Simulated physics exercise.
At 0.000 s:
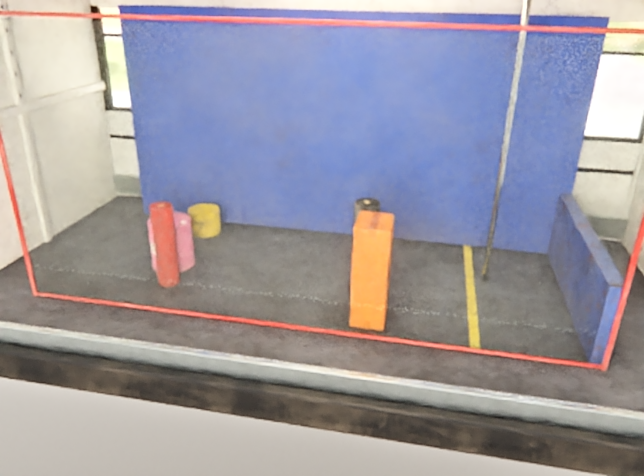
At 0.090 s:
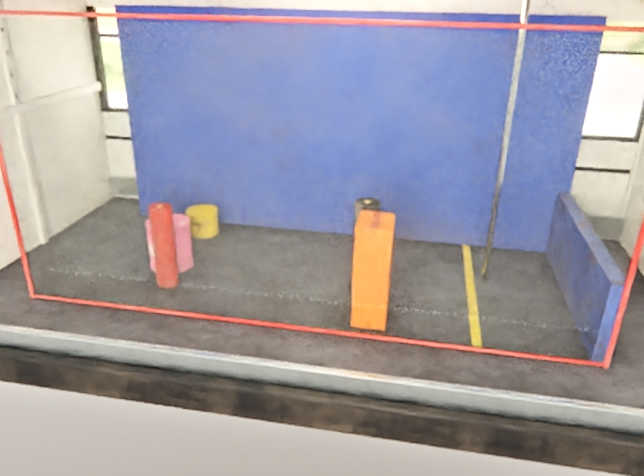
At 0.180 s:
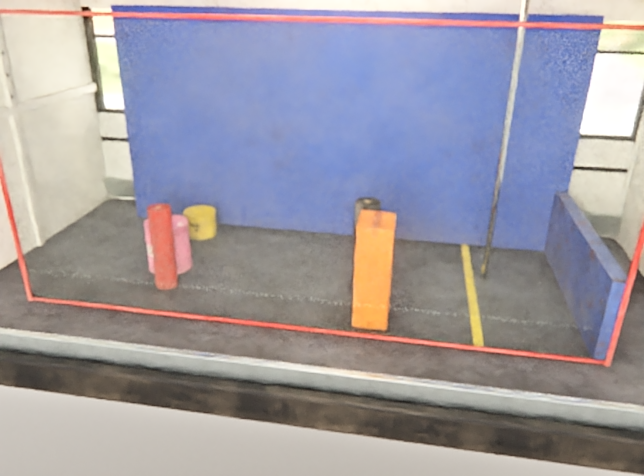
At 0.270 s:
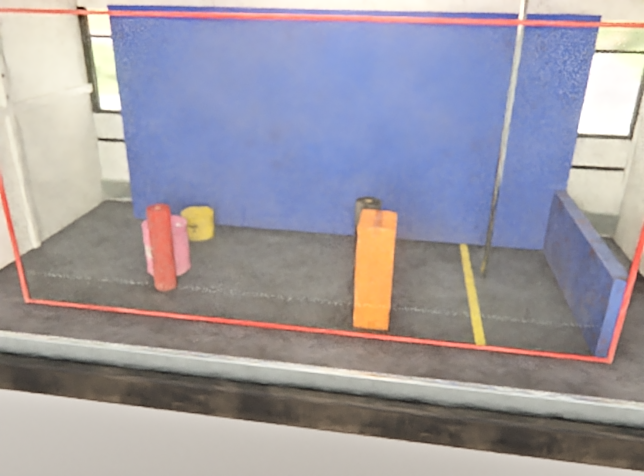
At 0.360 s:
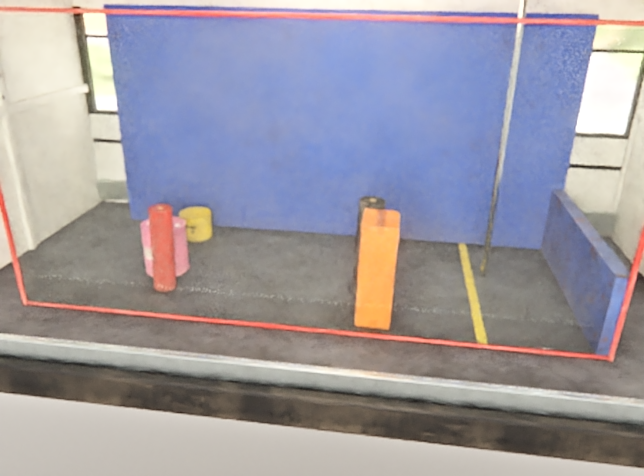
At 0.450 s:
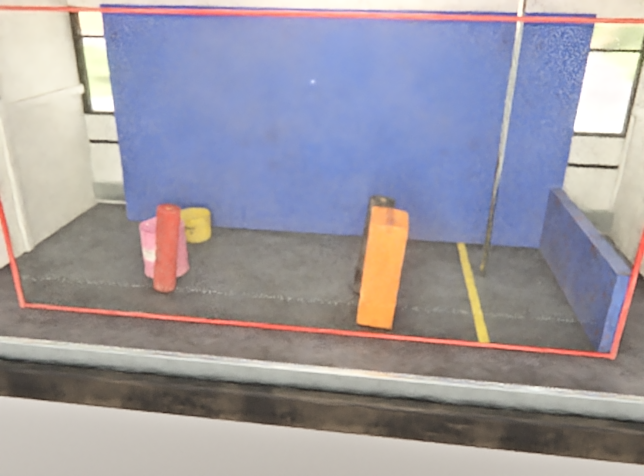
In the video, a red cylinder, a pink drum, a yellow drum and an orange tall box stand on a dark floor before a blue panel; the view shifts very slightly, and the orange box tilts a little to the right.
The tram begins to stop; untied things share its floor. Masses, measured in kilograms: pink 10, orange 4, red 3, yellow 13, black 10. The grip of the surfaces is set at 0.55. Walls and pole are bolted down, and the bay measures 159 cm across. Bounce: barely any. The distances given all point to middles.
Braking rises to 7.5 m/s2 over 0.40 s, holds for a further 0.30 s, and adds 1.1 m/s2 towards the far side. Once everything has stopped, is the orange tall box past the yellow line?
Yes - it exceeds the line.
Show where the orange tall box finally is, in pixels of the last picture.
Roughly at (508, 309).
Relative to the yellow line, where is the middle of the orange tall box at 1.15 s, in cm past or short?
Position: Approx. 15 cm past.
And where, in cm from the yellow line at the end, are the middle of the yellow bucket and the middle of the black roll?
Result: Yellow bucket = 200 cm short, black roll = 20 cm past.
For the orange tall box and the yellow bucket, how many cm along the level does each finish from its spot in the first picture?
Lab note: Orange tall box shifted 90, yellow bucket shifted 30.
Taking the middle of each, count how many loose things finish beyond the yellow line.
2.
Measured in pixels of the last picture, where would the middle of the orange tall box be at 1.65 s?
Somewhere close to (508, 309).
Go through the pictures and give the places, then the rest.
In the first frame, orange tall box (372, 271), pink drum (172, 242), yellow line (475, 339).
In the second frame, orange tall box (373, 270), pink drum (170, 243).
In the third frame, orange tall box (374, 270), pink drum (169, 245).
In the fourth frame, orange tall box (375, 270), pink drum (167, 246).
In the fifth frame, orange tall box (377, 269), pink drum (165, 246).
In the sixth frame, orange tall box (382, 268), pink drum (165, 247), yellow line (483, 334).
After 0.75 s the orange tall box is 33 cm short of the yellow line, tilted 55°, near (435, 281) in the last picture's view.
After 1.15 s the orange tall box is 17 cm past the yellow line, tilted 90°, near (508, 309) in the last picture's view; the pink drum 204 cm short of the yellow line, tilted 0°.
After 1.65 s the orange tall box is 17 cm past the yellow line, tilted 90°, near (508, 309) in the last picture's view.
When all is still (1.9 s), pink drum stops short of the yellow line; orange tall box crosses the yellow line; red roll stops short of the yellow line; yellow bucket stops short of the yellow line; black roll crosses the yellow line.
